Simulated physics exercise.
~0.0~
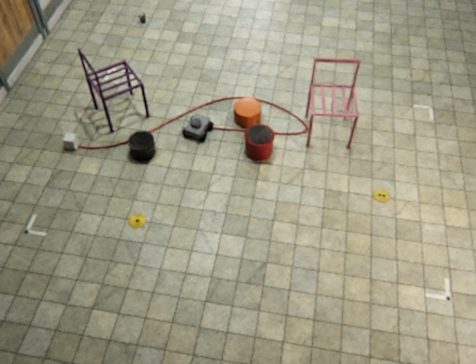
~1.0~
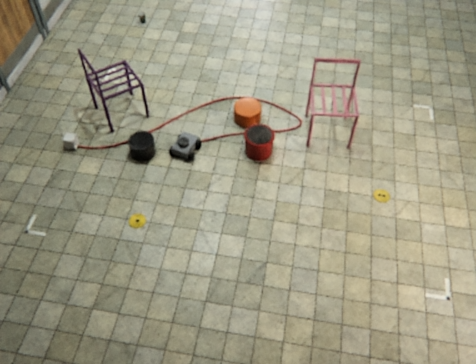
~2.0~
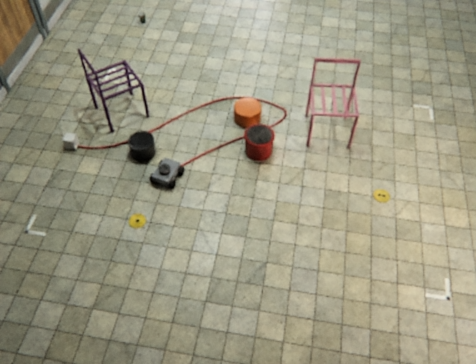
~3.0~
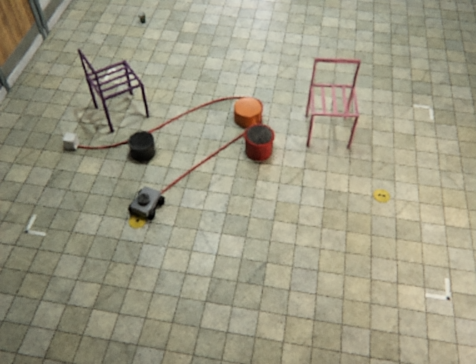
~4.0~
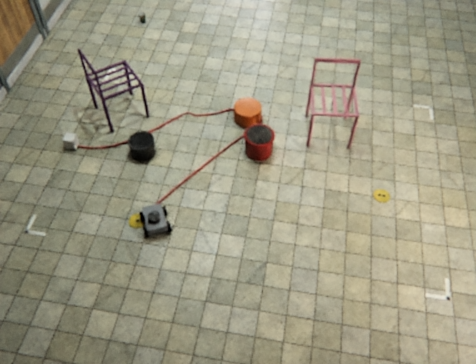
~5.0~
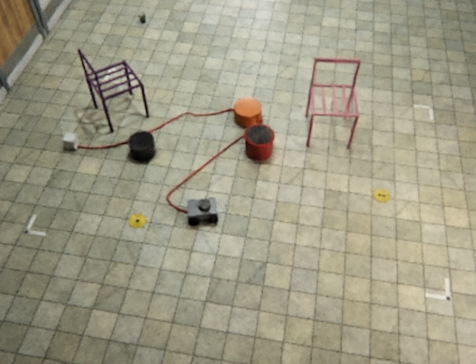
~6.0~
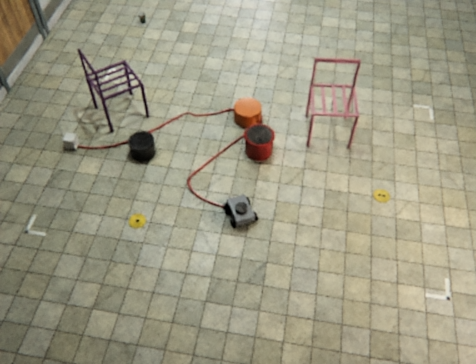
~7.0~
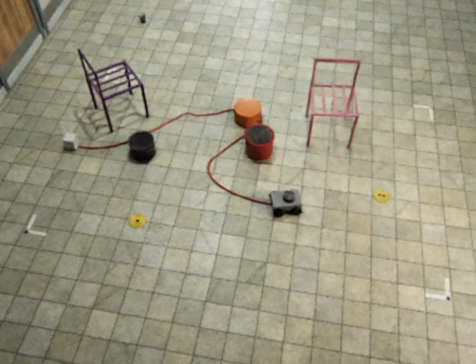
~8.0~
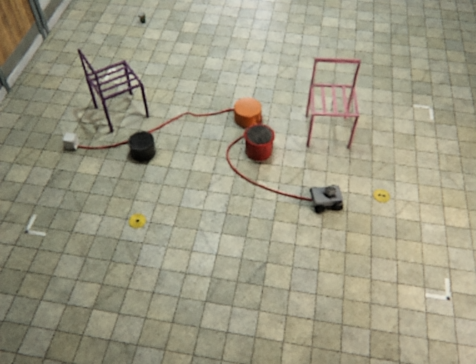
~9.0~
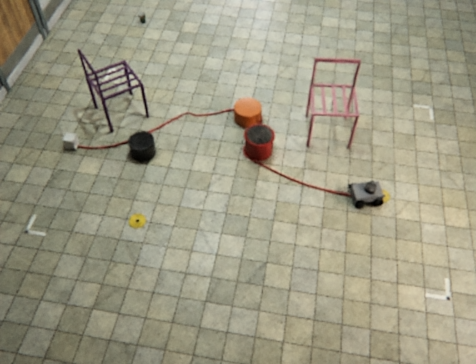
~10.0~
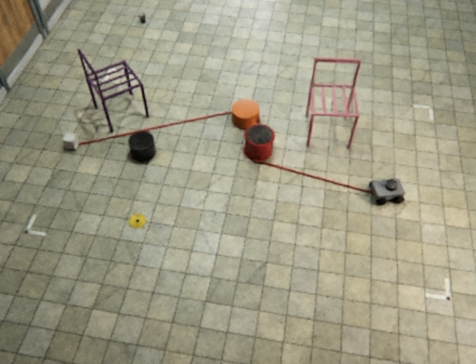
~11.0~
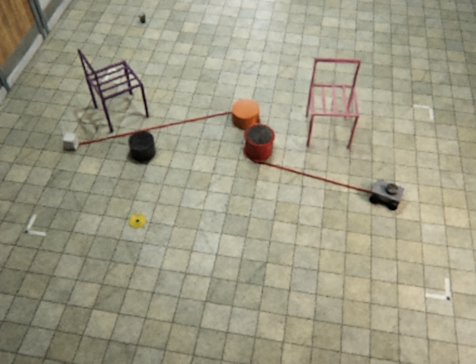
A small cart trailing a red cord drives down-left, then right, and stops past the pots.
